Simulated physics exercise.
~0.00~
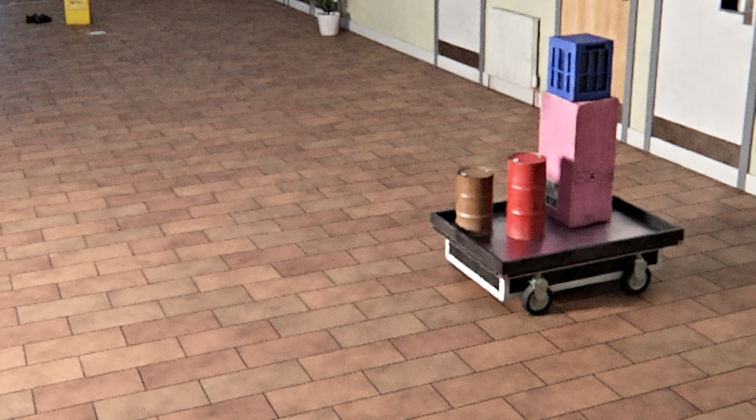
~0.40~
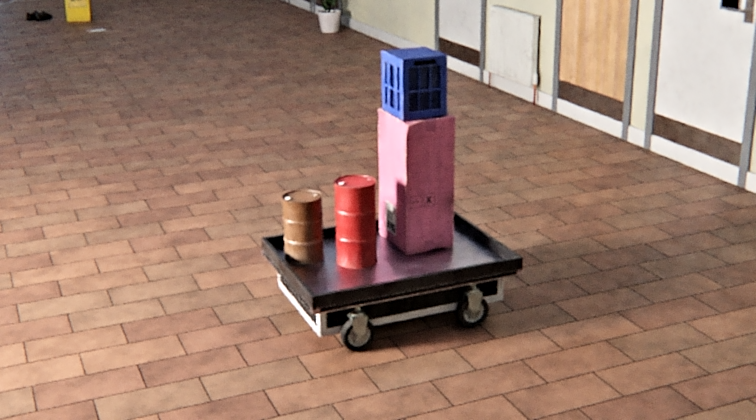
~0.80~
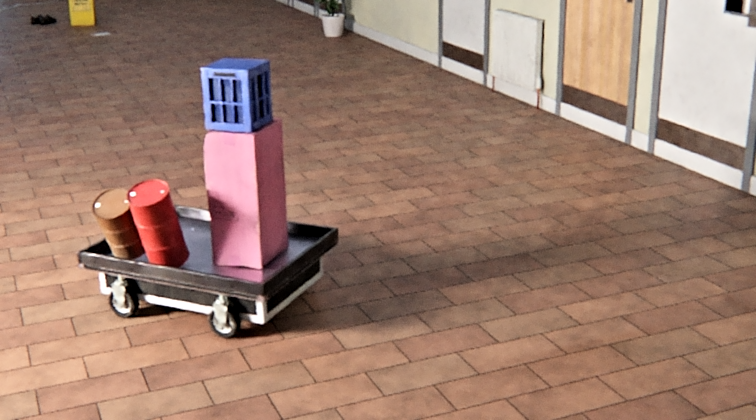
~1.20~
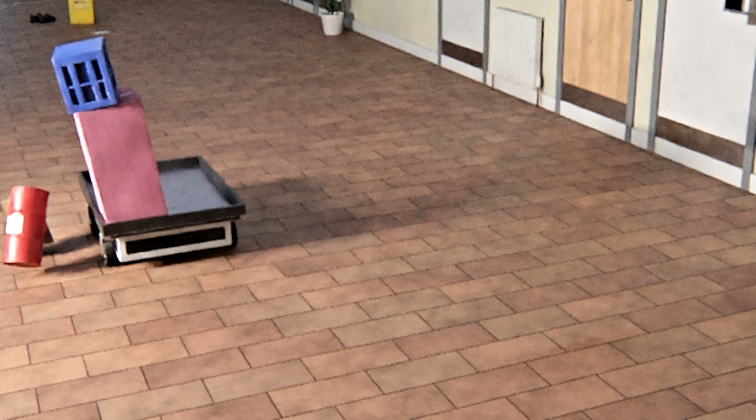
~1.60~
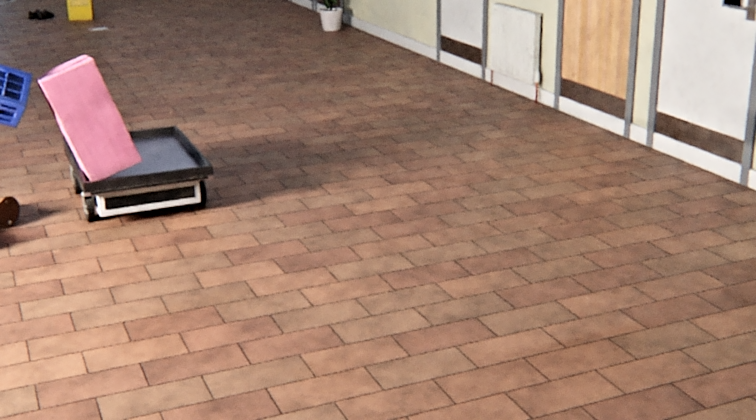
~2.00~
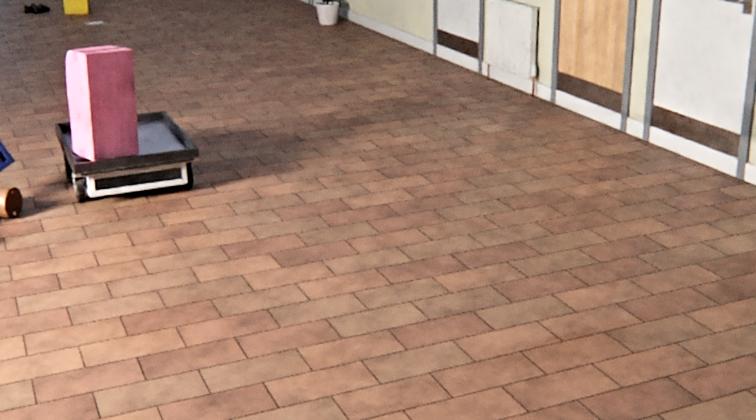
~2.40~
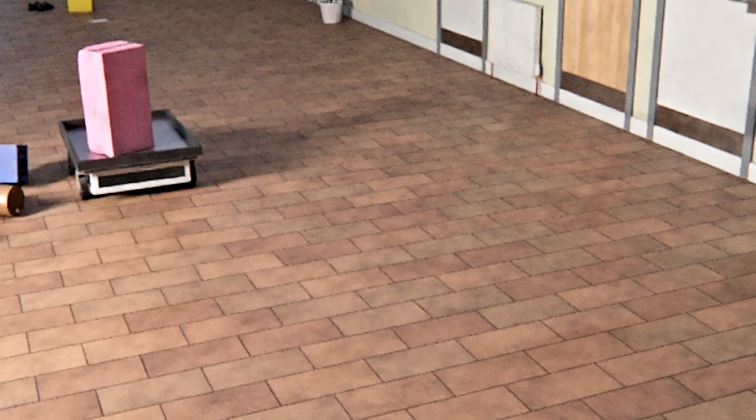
Cart rolling left across a tiled floor and turning away, spilling two barrels and a blue crate, stopping with pink box upright.
